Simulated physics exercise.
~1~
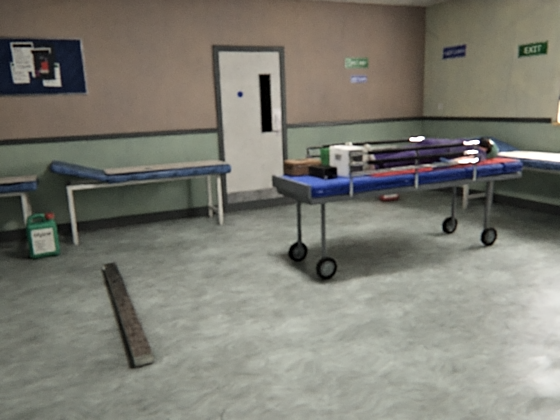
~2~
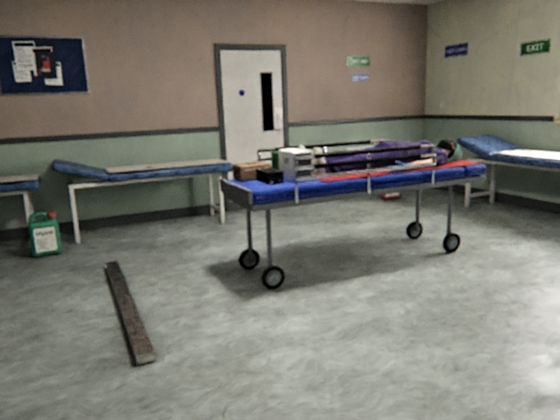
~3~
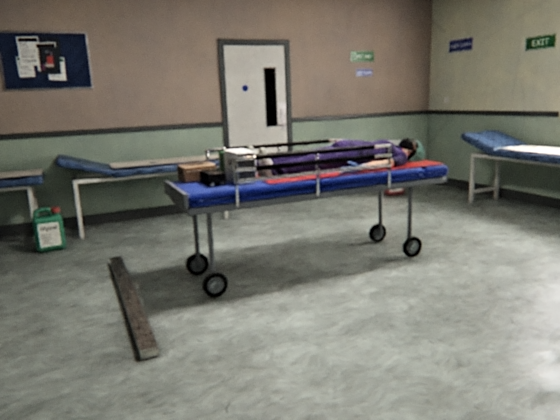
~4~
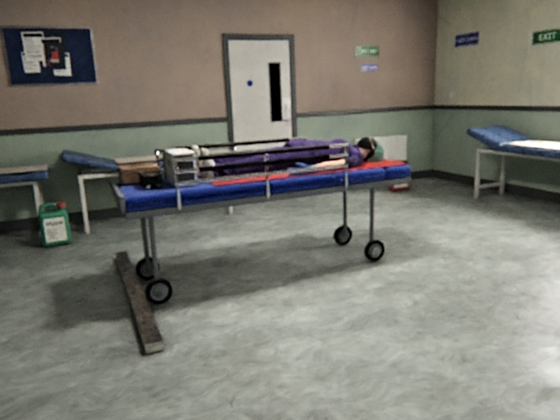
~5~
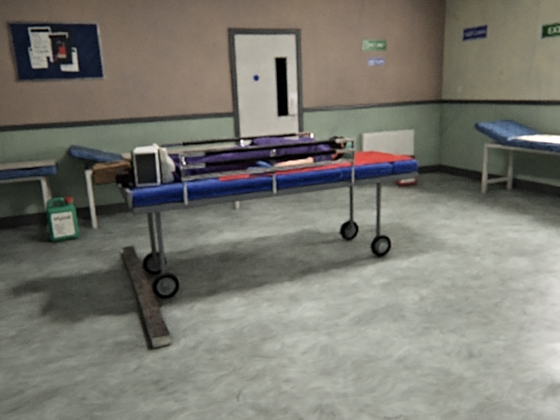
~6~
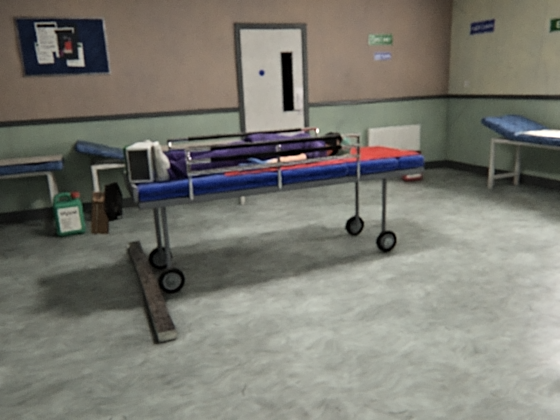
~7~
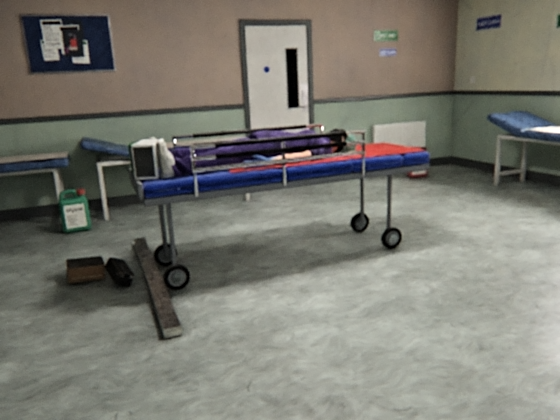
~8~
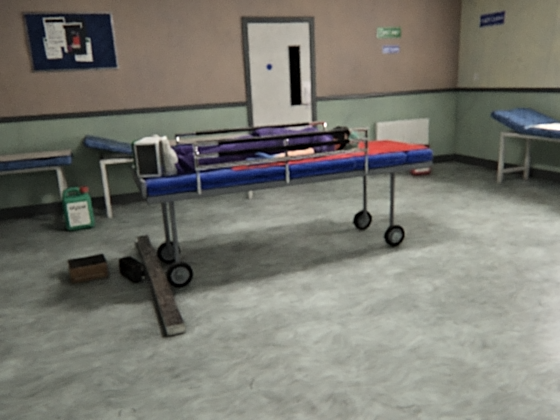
We see a blue-topped hospital trolley carrying a person in purple and some equipment roll left across a room until it stops at a sill on the floor. A brown case and a black box tumble off the left end and land on the floor, while the white monitor stays upright aboard.
